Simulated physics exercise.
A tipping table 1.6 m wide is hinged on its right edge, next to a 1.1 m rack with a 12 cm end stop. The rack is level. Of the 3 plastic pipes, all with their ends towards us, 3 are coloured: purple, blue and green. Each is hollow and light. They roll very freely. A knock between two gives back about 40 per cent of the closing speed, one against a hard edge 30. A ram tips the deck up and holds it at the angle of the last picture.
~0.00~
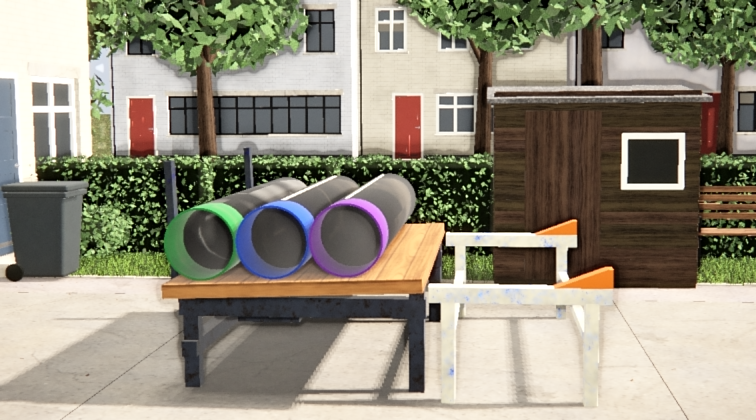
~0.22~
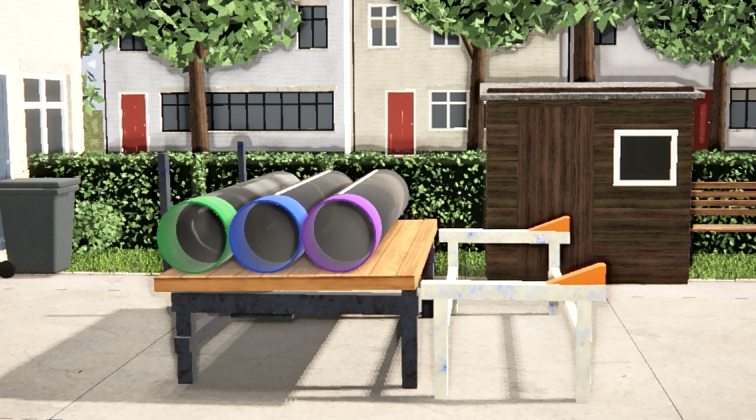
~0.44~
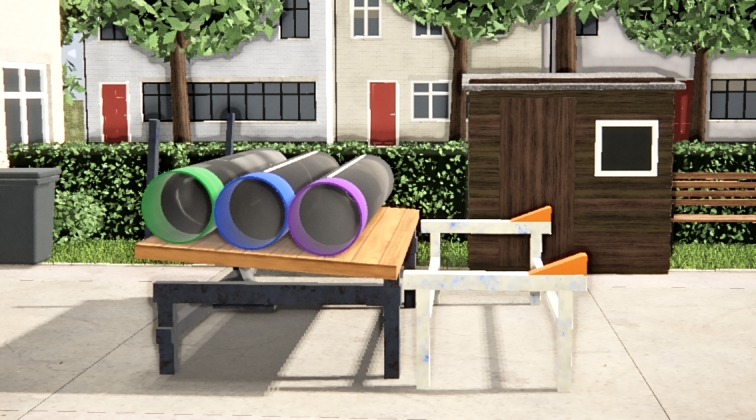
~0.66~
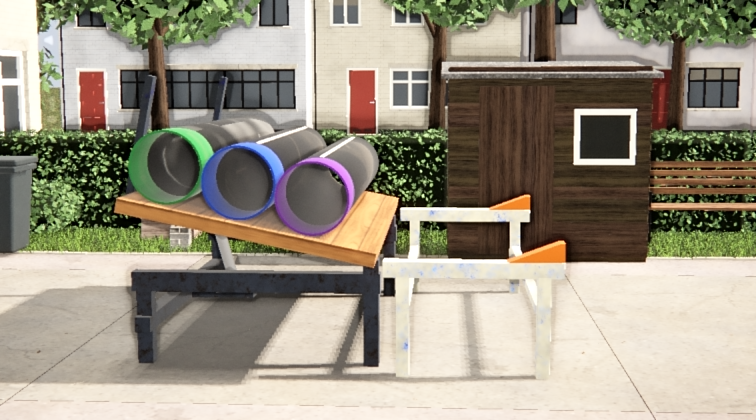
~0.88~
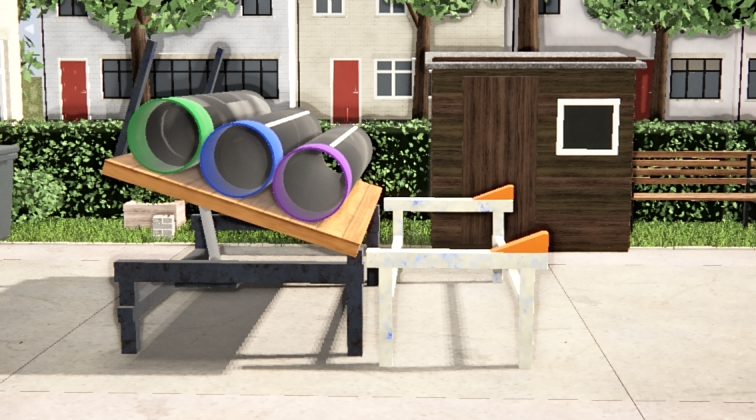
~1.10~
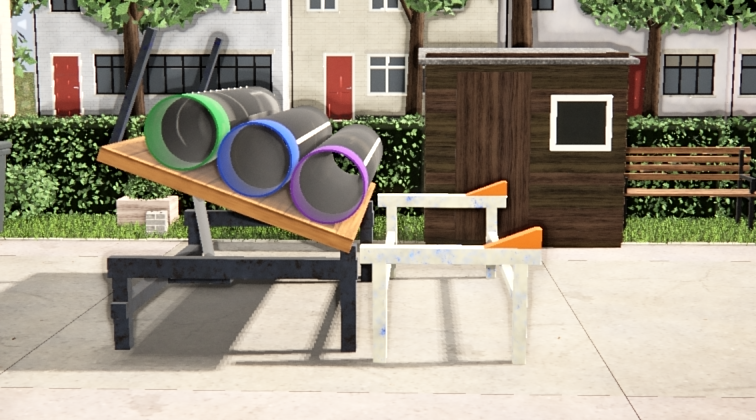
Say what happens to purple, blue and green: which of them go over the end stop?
Purple clears the end stop, blue goes over the stop, green does not get over.
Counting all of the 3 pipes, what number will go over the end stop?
The count is 2.
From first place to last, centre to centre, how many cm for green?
Moved: Green 190.
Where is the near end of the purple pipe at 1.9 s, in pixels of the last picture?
Near (493, 206).
Then, 1.5 s in, purple is on the rack, 85 cm from the rack's far end, rolling right; blue is on the deck, 25 cm from the hinge, rolling right; green is on the deck, 75 cm from the hinge, rolling right; 0 of 3 over the stop.
Then, 1.9 s in, purple is on the rack, 30 cm from the rack's far end, rolling right; blue is on the rack, 75 cm from the rack's far end, rolling right; green is on the deck, 15 cm from the hinge, rolling right; 0 of 3 over the stop.
Then, 2.4 s in, purple is beyond the stop and falling; blue is on the rack, 20 cm from the rack's far end, rolling right; green is on the rack, 65 cm from the rack's far end, rolling right; 1 of 3 over the stop.
Then, 2.9 s in, purple is beyond the stop, on the ground; blue is over the stop and falling; green is on the rack, 35 cm from the rack's far end, rolling right; 2 of 3 over the stop.
In the end (7.5 s), purple is beyond the stop, on the ground; blue is over the stop, on the ground; green is on the rack, 65 cm from the rack's far end; 2 of 3 over the stop.
